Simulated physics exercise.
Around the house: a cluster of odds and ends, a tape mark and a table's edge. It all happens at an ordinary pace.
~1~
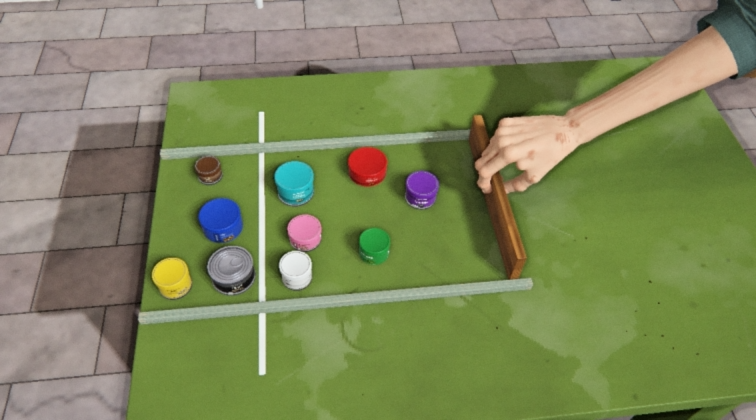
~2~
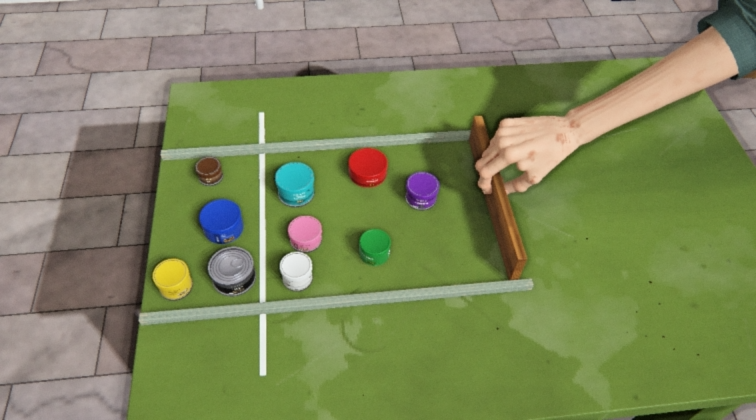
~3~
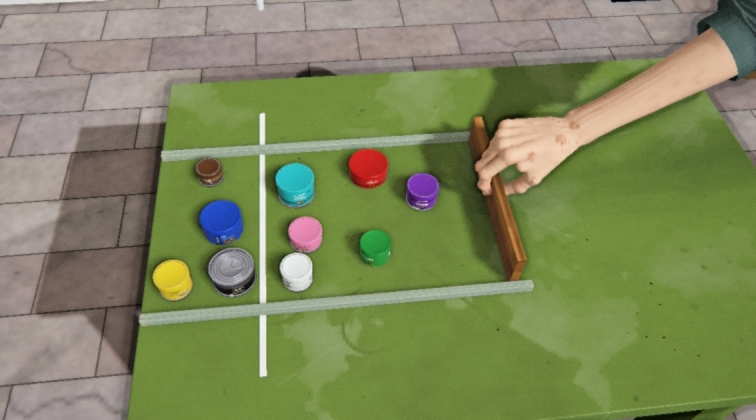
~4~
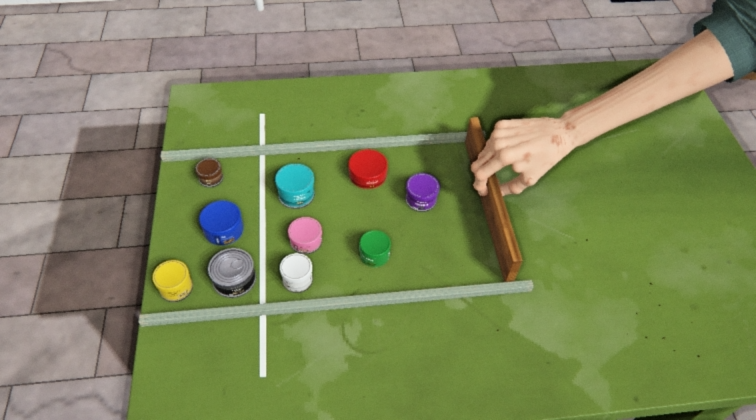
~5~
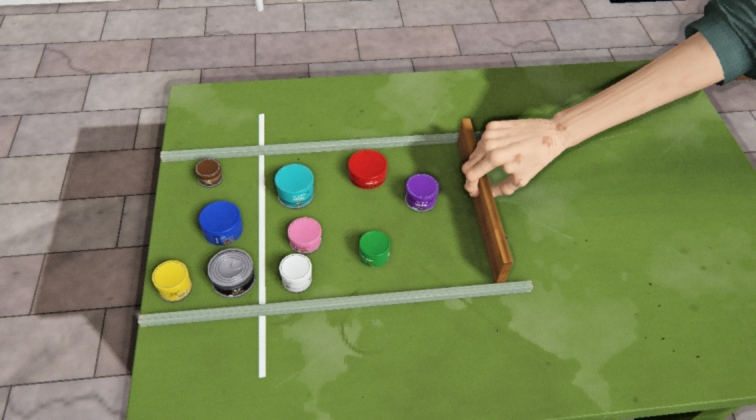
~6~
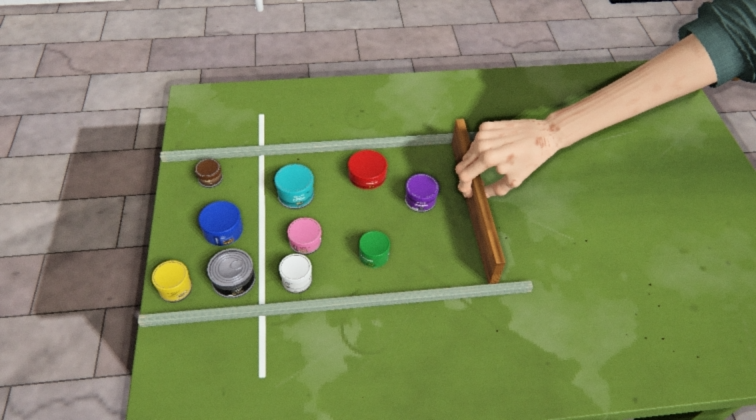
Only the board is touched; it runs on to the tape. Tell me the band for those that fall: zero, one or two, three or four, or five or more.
In the end the number that fall off is zero.
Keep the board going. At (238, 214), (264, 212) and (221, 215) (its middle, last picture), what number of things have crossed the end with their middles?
In that order 0, 0 and 1.
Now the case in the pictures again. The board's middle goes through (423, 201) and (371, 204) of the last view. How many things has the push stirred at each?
1 and 3.
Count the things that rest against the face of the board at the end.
In contact: 5.
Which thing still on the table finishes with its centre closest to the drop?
Foremost is the yellow tin.
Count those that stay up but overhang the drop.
Overhanging: 0.
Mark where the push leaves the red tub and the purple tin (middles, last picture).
First (242, 165), then (245, 211).
Early on, none off yet; yellow tin at rest near (173, 282); brown pot at rest near (209, 173); blue tub at rest near (221, 224).
Finally, the number that fall off is zero.
